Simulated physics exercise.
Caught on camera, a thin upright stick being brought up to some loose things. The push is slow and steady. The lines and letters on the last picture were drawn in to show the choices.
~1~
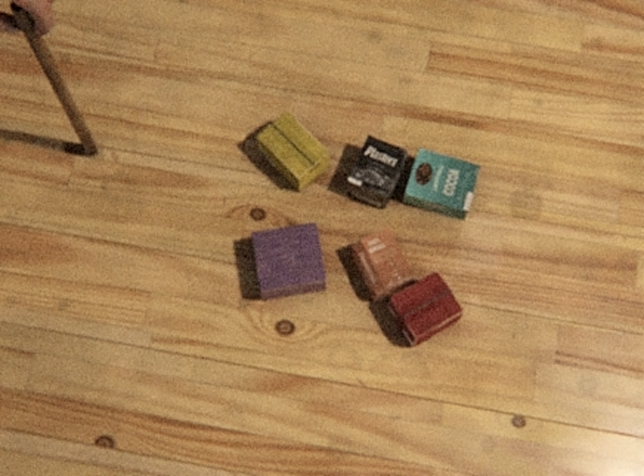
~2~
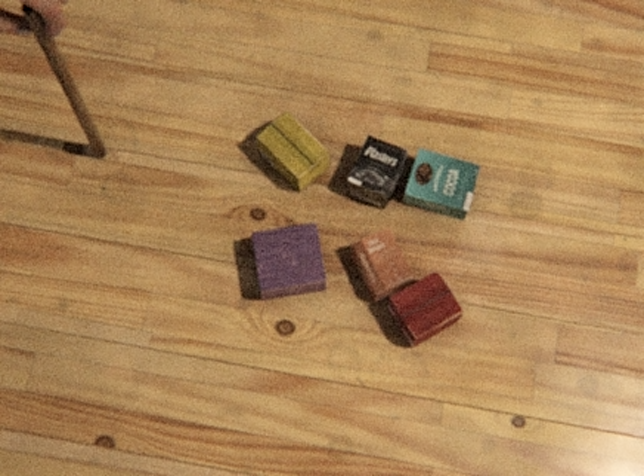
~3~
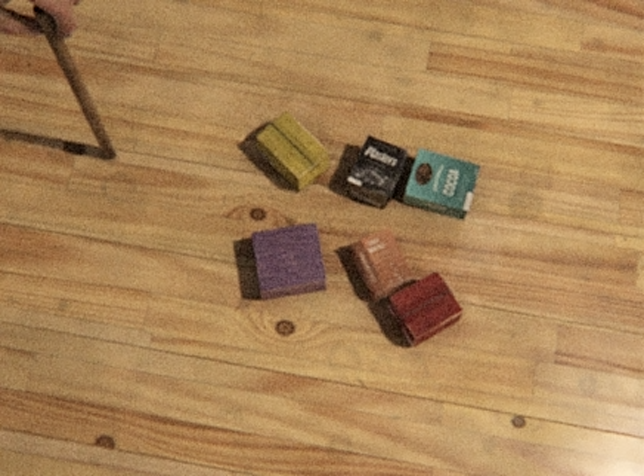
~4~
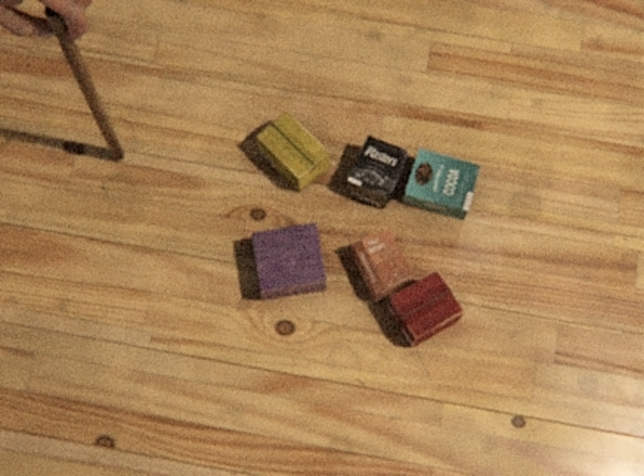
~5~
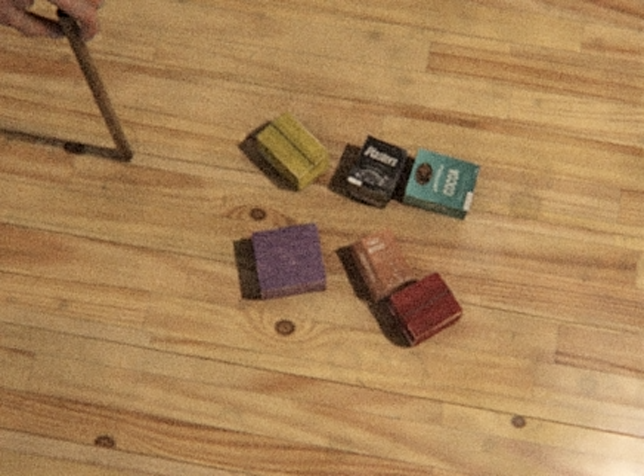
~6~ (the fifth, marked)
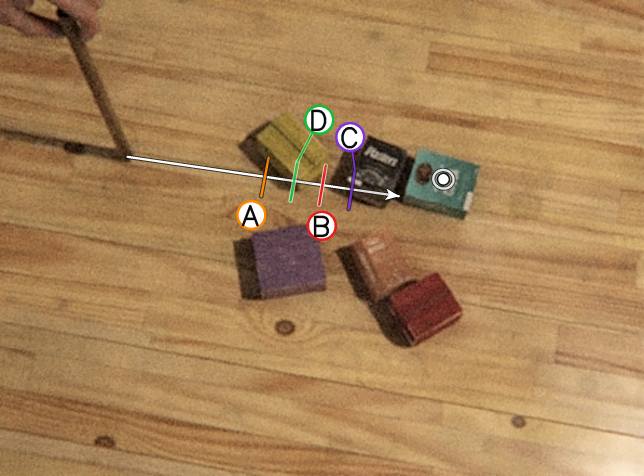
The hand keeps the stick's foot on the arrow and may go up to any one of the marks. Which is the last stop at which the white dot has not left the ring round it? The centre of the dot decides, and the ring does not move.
C is the last safe stop.
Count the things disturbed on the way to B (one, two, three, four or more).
One.
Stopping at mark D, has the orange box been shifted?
No.
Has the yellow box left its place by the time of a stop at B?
By then, yes.
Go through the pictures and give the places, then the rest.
The first frame shows red box (425, 309); orange box (382, 265); yellow box (293, 152).
The second frame shows yellow box (293, 152); purple block (289, 261).
The third frame shows black box (377, 172); turquoise packet (442, 184).
The fourth frame shows red box (425, 309); orange box (382, 265).
The fifth frame shows yellow box (293, 152); purple block (289, 261); black box (377, 172).
On the marked copy, A at (265, 177); B at (323, 185); C at (352, 190); D at (294, 181); the arrow from (128, 157) to (399, 196); the white dot at (443, 180).
With C. Early on, foot of the stick (207, 169).
Further on, foot of the stick (288, 180); yellow box (299, 150).
At the end, foot of the stick (352, 190); yellow box (306, 148); black box (384, 173); the dot is still in its ring.
As for the rest, A keeps the dot in but is short; B keeps the dot in but is short; D keeps the dot in but is short.
